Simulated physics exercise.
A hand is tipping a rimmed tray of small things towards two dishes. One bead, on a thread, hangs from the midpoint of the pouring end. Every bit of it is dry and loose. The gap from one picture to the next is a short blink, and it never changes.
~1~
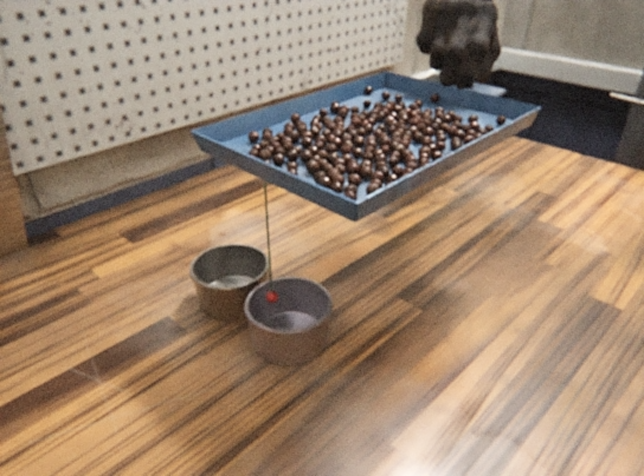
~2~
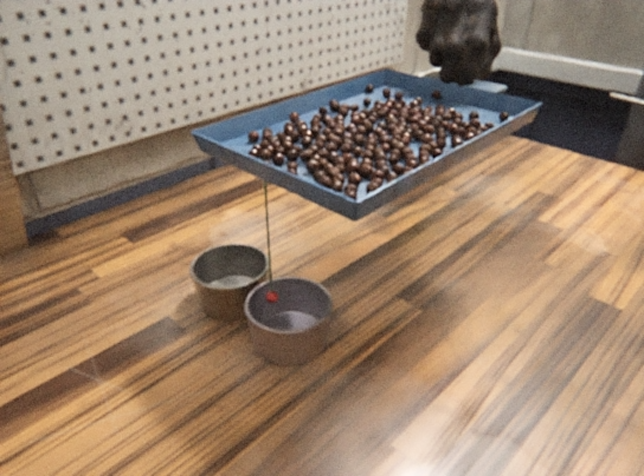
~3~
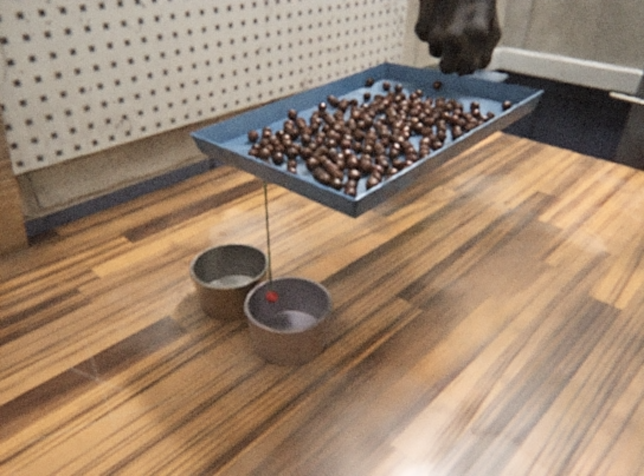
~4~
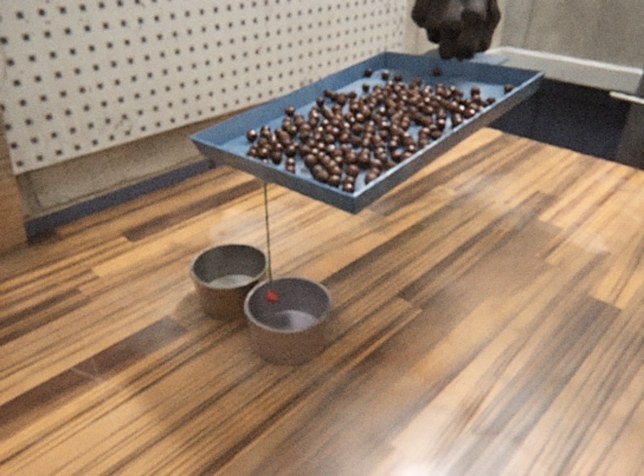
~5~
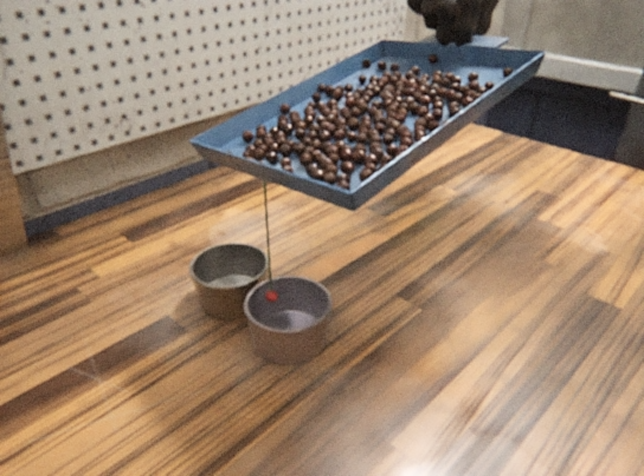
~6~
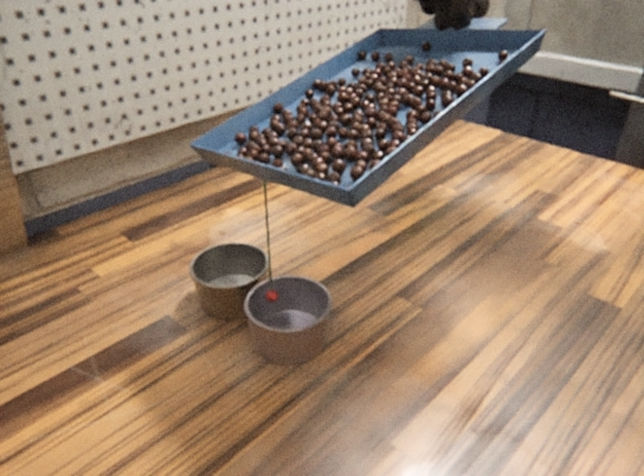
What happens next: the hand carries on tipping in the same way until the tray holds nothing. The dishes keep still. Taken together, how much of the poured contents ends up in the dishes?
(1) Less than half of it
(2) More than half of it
Less than half of it.
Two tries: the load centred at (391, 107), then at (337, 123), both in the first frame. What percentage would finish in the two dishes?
Respectively 30 and 30 in a hundred.
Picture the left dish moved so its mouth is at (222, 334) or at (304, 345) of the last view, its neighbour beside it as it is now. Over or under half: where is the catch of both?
At place one a lesser share; at place two a lesser share.
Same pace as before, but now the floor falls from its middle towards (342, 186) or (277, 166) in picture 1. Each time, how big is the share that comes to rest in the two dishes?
First case around 0 per cent, second case 0 per cent.
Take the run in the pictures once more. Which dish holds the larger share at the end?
The one to the left is fuller.
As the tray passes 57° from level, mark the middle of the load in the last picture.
In the last view, the load is centred near (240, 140).
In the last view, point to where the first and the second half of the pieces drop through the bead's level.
Initially about (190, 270); subsequently about (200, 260).
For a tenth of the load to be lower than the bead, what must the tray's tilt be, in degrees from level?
It has tipped about 60 degrees.
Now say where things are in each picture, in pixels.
Corners of the pouring end at (199, 131) and (356, 198), level; middle of the load at (371, 141), chocolate balls; left dish at (201, 295); right dish at (258, 338); bead on its thread at (272, 297), in the first frame.
Corners of the pouring end at (199, 131) and (356, 197), level; middle of the load at (371, 140), in the second frame.
Corners of the pouring end at (198, 133) and (355, 195), tipped barely, lowest at the left corner; middle of the load at (371, 135), in the third frame.
Corners of the pouring end at (197, 136) and (353, 191), tipped a little, lowest at the left corner; middle of the load at (370, 128), in the fourth frame.
Corners of the pouring end at (196, 139) and (350, 188), tipped a little, lowest at the left corner; middle of the load at (366, 121), in the fifth frame.
Corners of the pouring end at (196, 142) and (348, 184), tipped a little, lowest at the left corner; middle of the load at (358, 116), nearly all on the move; left dish at (200, 294); right dish at (258, 336), in the sixth frame.
Soon, tray tipped steeply; most on the tray; a stray few in the left dish; a small part outside both; a small part in the air.
A while on, tray tipped right over; a stray few on the tray; about a quarter in the left dish; about two thirds outside both; a small part in the air.
Towards the end, tray tipped past a quarter turn; about a quarter in the left dish; about two thirds outside both.
Finally, tray tipped past a quarter turn; none in the right dish; about a quarter in the left dish; about two thirds outside both.
